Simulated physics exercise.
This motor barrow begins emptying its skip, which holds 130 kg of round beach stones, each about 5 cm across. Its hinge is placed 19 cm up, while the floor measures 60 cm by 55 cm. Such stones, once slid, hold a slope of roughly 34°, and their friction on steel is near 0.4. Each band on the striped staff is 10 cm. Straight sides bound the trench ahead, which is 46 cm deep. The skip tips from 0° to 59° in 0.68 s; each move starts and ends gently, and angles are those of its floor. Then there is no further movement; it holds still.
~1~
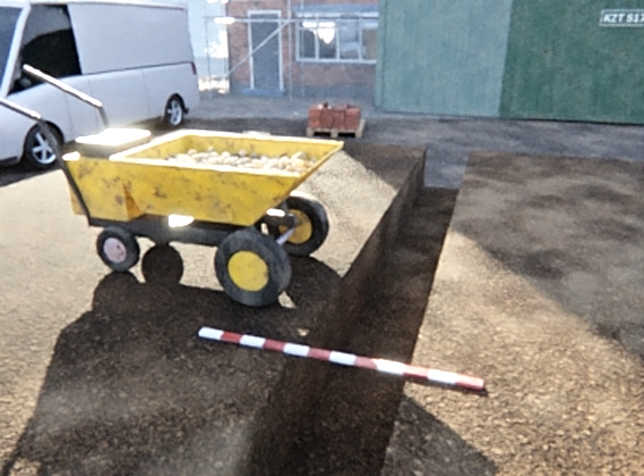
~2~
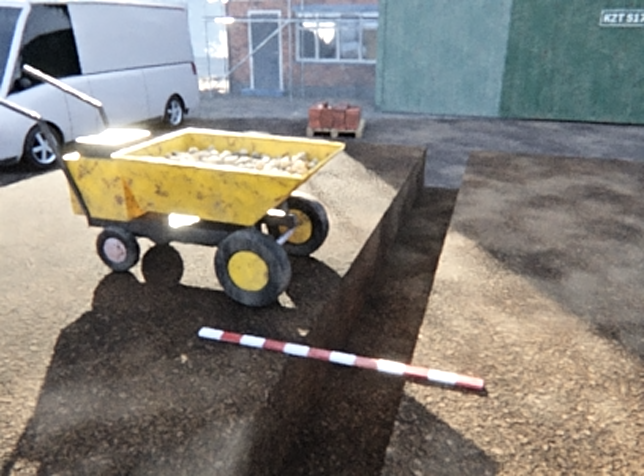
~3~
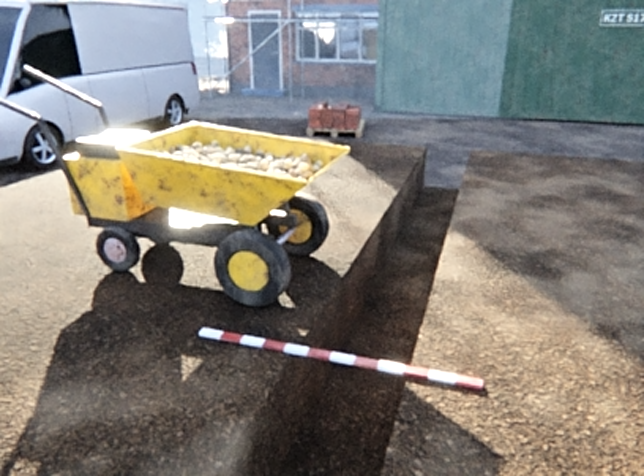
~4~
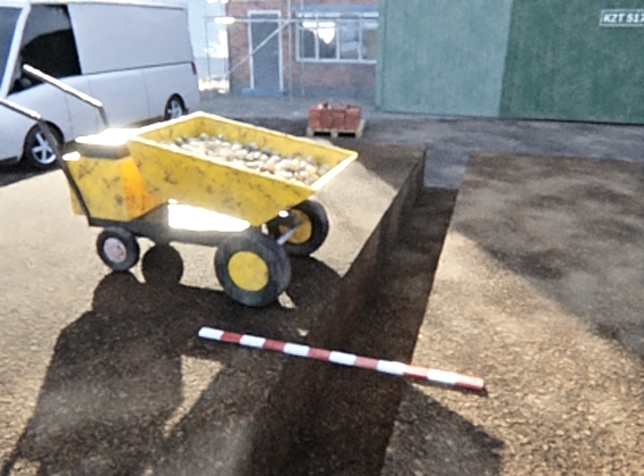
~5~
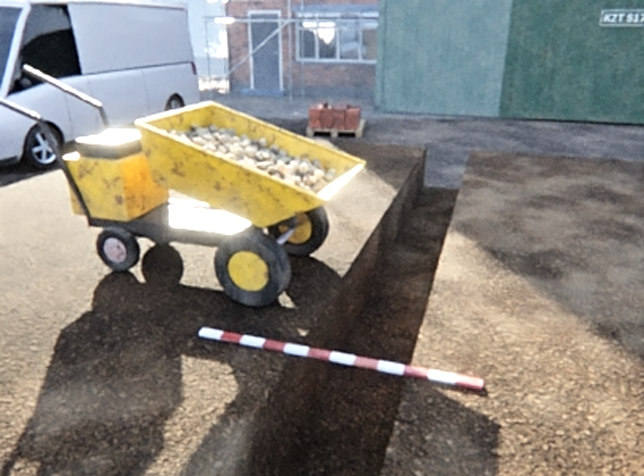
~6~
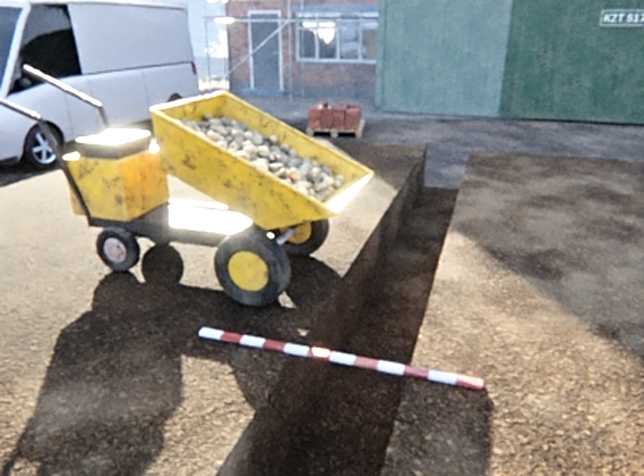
A yellow motor barrow standing beside a trench, its stone-filled skip rising at the rear and tilting forward to the right.
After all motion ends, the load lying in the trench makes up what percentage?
It makes up about 63 per cent.
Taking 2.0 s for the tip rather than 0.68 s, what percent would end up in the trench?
Then some 85 per cent would.
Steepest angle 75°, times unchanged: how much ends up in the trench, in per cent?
Some 80% would finish there.
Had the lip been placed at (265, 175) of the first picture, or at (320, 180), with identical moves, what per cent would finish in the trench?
Near 95 then near 45 percent.
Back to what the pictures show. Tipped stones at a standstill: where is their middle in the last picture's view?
(411, 358).
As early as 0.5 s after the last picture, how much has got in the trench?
Roughly 10% by that time.
Then, 0.2 s after the last picture the floor is at 50°, 100 % in the skip; the foremost stones are at (347, 236).
Then, 0.5 s after the last picture the floor is at 59°, 88 % in the skip, 12 % in the trench; the foremost stones are at (416, 290).
Then, 0.8 s after the last picture the floor is at 59°, 33 % in the skip, 34 % in the trench, 33 % past the trench; the foremost stones are at (546, 322).
Then, 2.8 s after the last picture the floor is at 59°, 0 % in the skip, 63 % in the trench, 37 % past the trench; the foremost stones are past the picture's edge.
